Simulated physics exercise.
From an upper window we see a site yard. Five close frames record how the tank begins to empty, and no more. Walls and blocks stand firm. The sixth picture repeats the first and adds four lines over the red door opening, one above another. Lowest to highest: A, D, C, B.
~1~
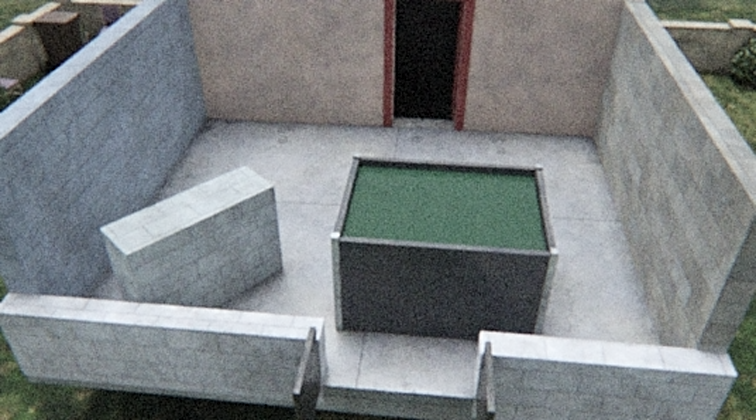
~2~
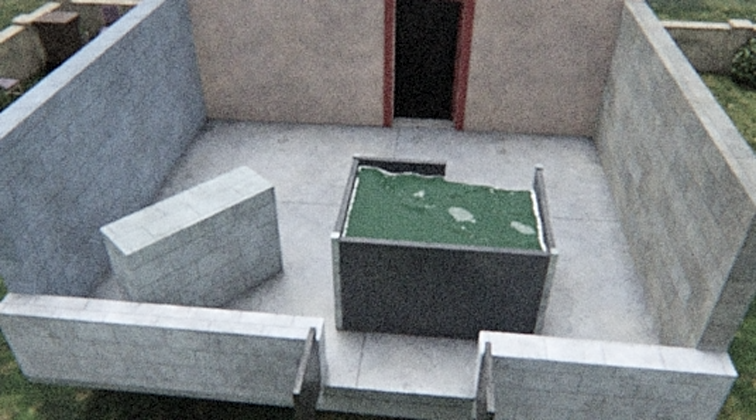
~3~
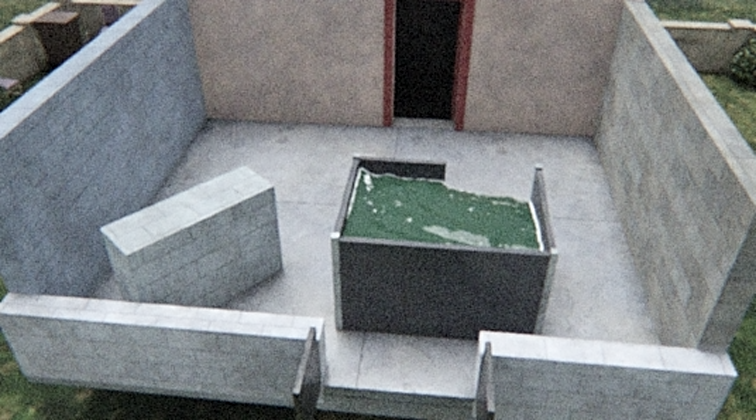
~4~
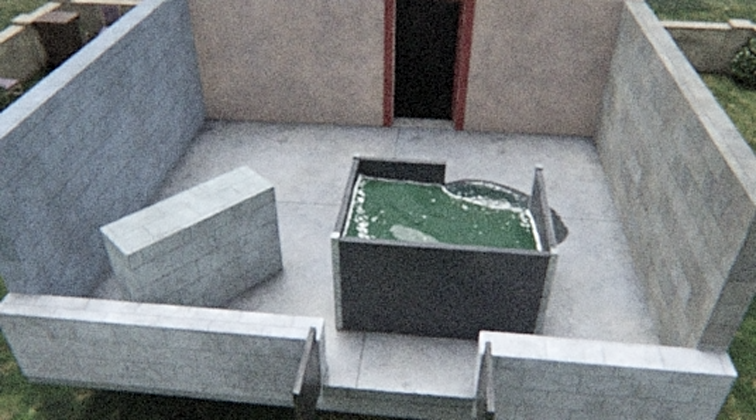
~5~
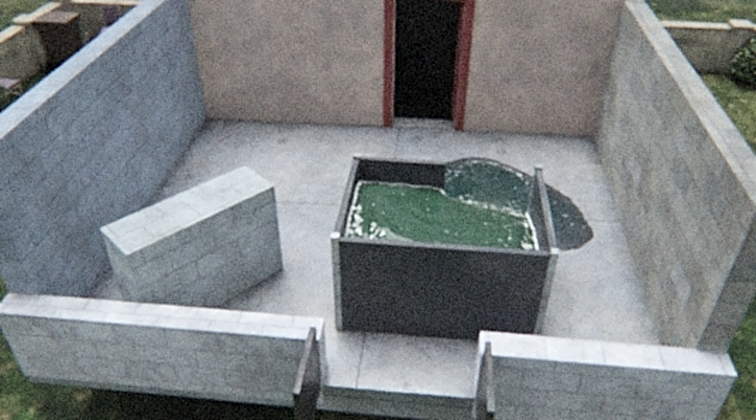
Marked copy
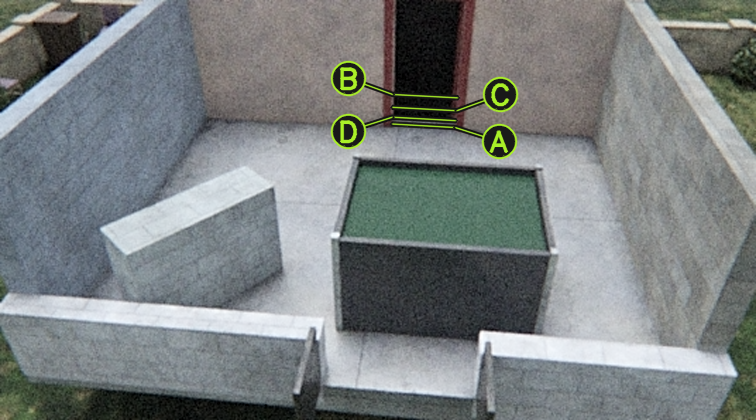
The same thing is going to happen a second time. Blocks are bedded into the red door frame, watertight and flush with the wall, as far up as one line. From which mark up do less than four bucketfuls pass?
C will do.
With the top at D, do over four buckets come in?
Yes, that goes wrong.
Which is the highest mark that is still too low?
Mark D.
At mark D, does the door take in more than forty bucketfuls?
No, less.
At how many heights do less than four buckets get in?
Two of them.
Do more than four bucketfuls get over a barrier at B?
No, not at all.
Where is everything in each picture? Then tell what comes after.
In the first frame, water in the tank at rest, its middle at (444, 207); foot of the red doorway at (423, 128); open gate at (402, 321).
In the second frame, water covers 1 % of the ground, its front hidden from here.
In the third frame, water covers 4 % of the ground, its front hidden from here.
In the fourth frame, water covers 8 % of the ground, its front hidden from here.
In the fifth frame, 15 % of the ground under water, visible out to (494, 163).
In lime, A at (423, 125); B at (425, 96); C at (424, 108); D at (423, 118); from the bottom up A, D, C, B.
With A, dozens of bucketfuls pour in.
With B, nothing gets over.
With C, a bucket or two gets in.
With D, some 15 bucketfuls get in.
